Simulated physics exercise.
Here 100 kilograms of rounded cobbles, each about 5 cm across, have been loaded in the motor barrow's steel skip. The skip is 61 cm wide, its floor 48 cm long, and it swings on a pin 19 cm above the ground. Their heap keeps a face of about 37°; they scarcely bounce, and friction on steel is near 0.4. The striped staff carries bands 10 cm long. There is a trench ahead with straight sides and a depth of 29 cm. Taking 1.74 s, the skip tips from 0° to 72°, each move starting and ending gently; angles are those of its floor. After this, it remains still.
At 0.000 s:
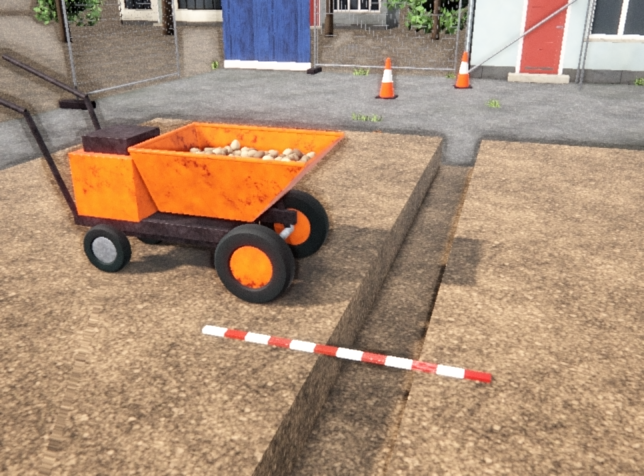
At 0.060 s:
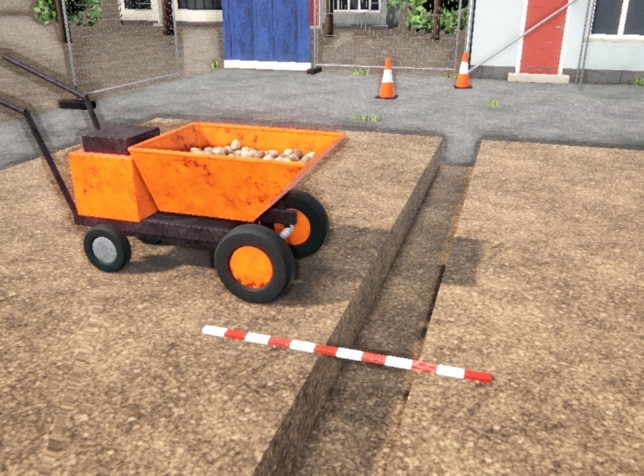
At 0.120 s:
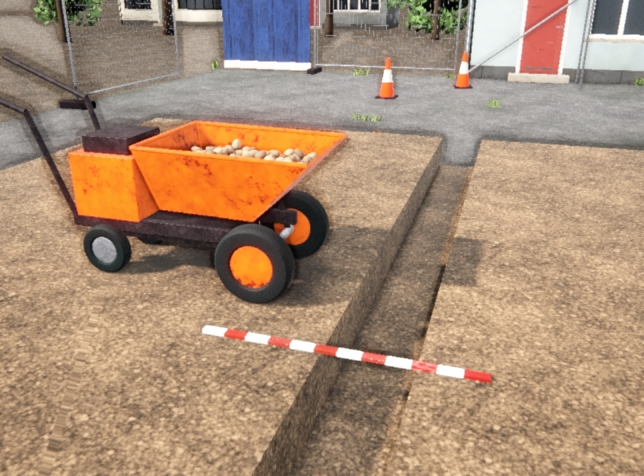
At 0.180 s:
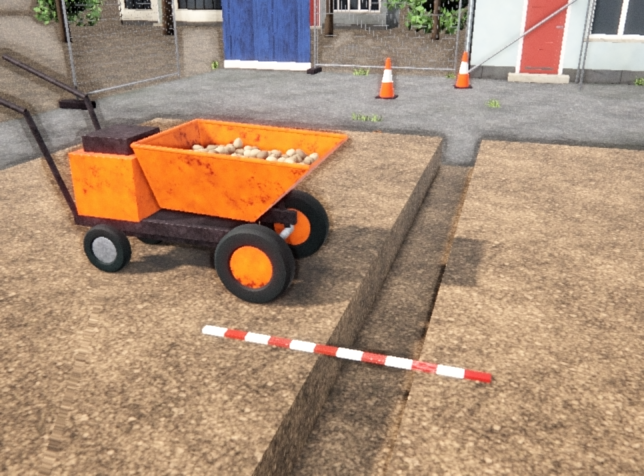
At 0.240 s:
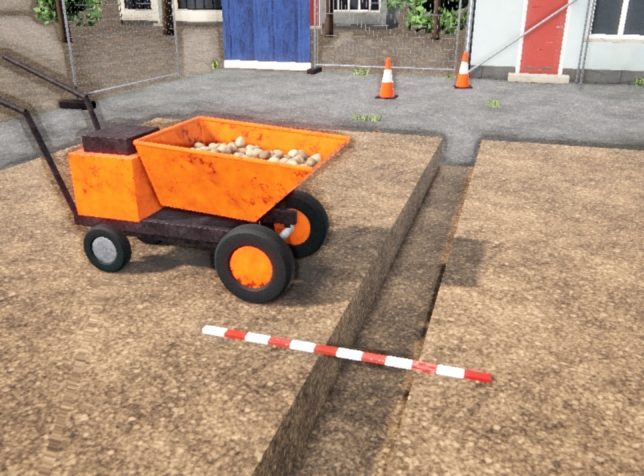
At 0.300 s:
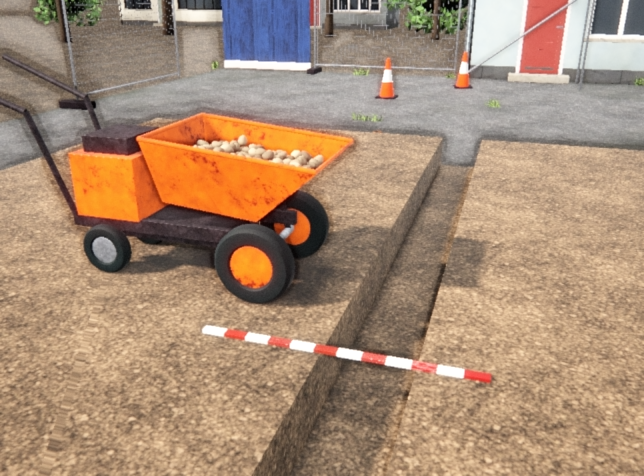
At first, an orange motor barrow loaded with pale, rounded stones stands still beside a straight trench, with a red-and-white striped staff lying across the gap. Then its skip tilts slightly, the back rising toward the right-hand lip, and the stones shift a little to the right within it.
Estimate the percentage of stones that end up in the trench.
Roughly 93 per cent.
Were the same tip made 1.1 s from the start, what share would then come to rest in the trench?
Then about 85 per cent.
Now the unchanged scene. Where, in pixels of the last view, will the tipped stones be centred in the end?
Their middle is at about (406, 334).
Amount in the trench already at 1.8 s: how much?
55 per cent, give or take.
After 1.3 s the floor is at 61°; 100 % in the skip; the foremost stones are at (379, 250).
After 1.8 s the floor is at 72°; 43 % in the skip, 53 % in the trench, 4 % past the trench; the foremost stones are at (466, 309).
After 2.2 s the floor is at 72°; 11 % in the skip, 82 % in the trench, 7 % past the trench; the foremost stones are at (517, 312).
After 4.1 s the floor is at 72°; 0 % in the skip, 93 % in the trench, 7 % past the trench; the foremost stones are at (532, 313).
